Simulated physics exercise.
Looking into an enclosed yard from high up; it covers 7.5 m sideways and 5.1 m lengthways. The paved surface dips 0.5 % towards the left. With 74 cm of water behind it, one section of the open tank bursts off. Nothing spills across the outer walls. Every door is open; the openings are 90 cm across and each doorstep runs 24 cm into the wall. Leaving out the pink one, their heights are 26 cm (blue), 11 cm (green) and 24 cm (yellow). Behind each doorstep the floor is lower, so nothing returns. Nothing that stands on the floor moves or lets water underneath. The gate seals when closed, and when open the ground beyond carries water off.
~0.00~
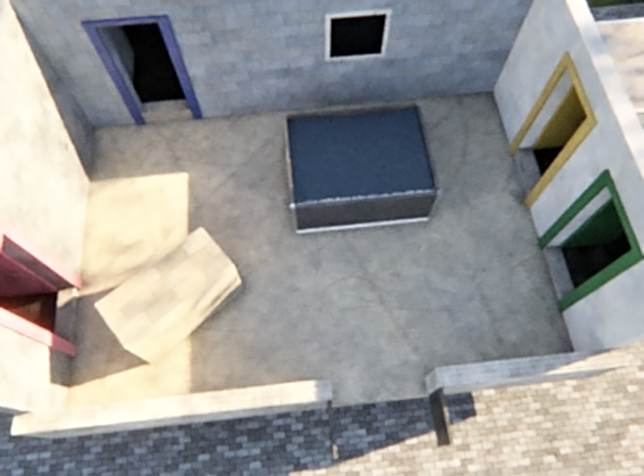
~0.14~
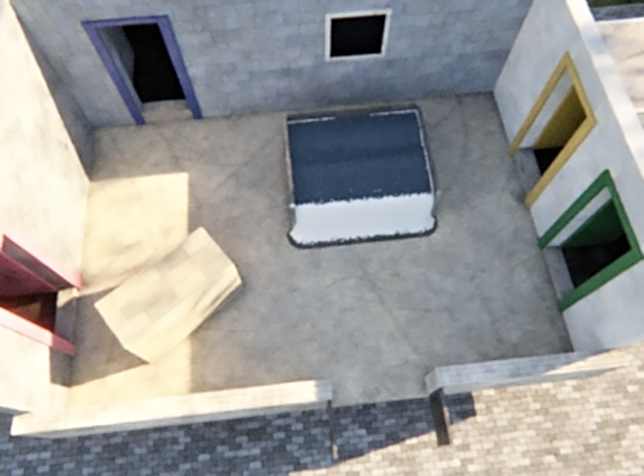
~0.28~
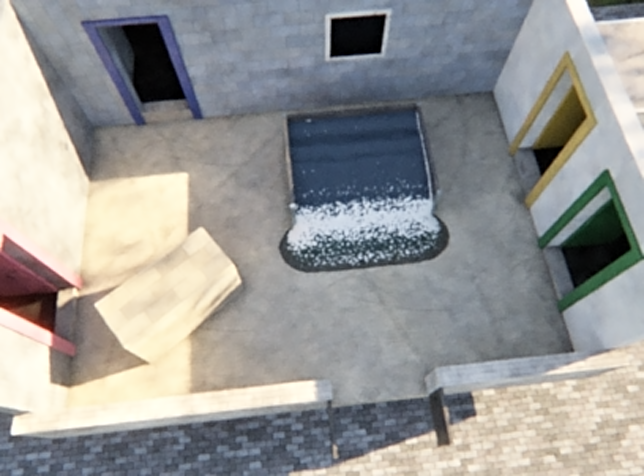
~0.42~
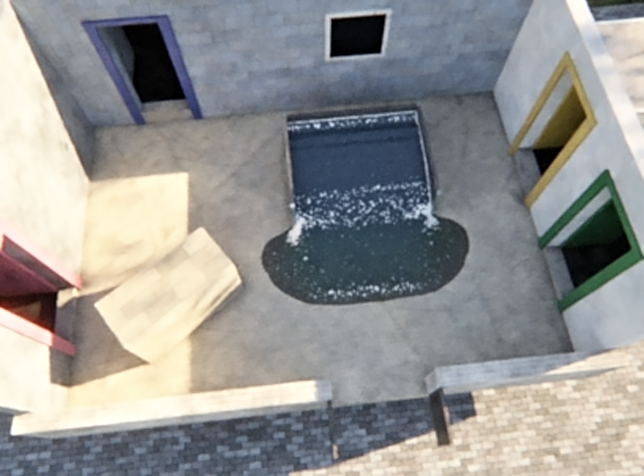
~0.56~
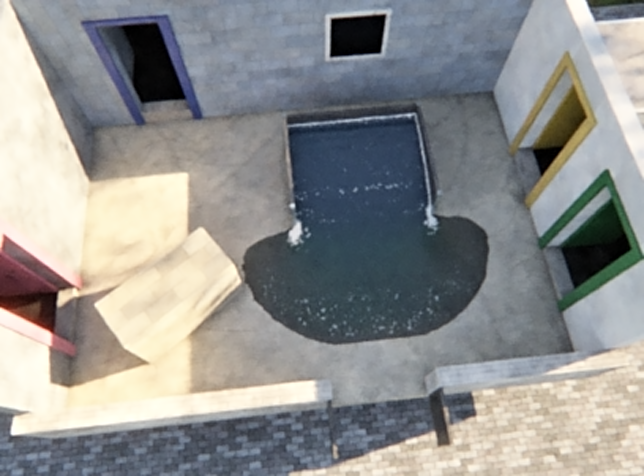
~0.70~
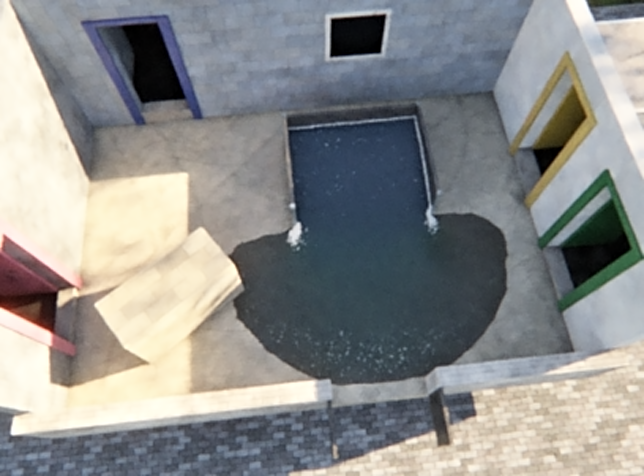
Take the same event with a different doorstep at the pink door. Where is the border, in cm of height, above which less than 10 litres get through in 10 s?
At least 6 cm or so.
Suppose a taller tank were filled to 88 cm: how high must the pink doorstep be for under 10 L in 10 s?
About 7.0 cm.
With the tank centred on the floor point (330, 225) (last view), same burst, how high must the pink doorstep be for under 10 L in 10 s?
Then roughly 8.0 cm.
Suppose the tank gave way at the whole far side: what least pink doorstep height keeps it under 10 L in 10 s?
Then roughly 10.0 cm.
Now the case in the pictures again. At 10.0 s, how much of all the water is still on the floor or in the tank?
Some 58 per cent remains.
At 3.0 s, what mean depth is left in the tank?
Some 12 cm.
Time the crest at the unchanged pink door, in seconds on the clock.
At about 3.2 s.
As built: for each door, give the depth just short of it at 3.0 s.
In cm: Blue 0, green 12, yellow 0, pink 9.
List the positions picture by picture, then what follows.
The open tank at (359, 156) is whole and still, 74 cm deep; the pink door at (43, 297) is dry, in the first frame.
The gap is at (364, 216), the front 0.3 m out at (299, 243); the back of the open tank holds 74 cm, in the second frame.
Water pours out at (363, 216) and has run 0.7 m, to (328, 267); about 14 cm deep outside, 72 cm at the back, in the third frame.
The front is at (328, 300), 1.3 m from the gap at (363, 217); 3.5 m2 of floor is wet, 64 cm left at the back, in the fourth frame.
Water pours out at (363, 217) and has run 1.9 m, to (332, 338); about 9 cm deep outside, 63 cm at the back, in the fifth frame.
The front is at a hidden place, 2.5 m from the gap at (363, 217); 8.4 m2 of floor is wet, 59 cm left at the back; the pink door at (43, 297), 4.8 m from the gap, is still 2.5 m from the nearest water, in the sixth frame.
After 1.4 s water covers 40 % of the floor, deepest (35 cm) near (317, 389); it has not reached the pink door.
After 3.0 s water covers 45 % of the floor, deepest (28 cm) near (81, 402); 9 cm at the pink door, 0 litres in over its 13 cm doorstep.
After 10.0 s water covers 100 % of the floor, deepest (8 cm) near (154, 124); 5 cm at the pink door, 0 litres in over its 13 cm doorstep.
At the pink door as built, the water arrived by 2.8 s and peaked near 9 cm at 3.2 s.
With a doorstep of 5 cm, 15 litres would have come in within the 10 s; with 7 cm, 5 litres. So under 10 litres takes about 6 cm.
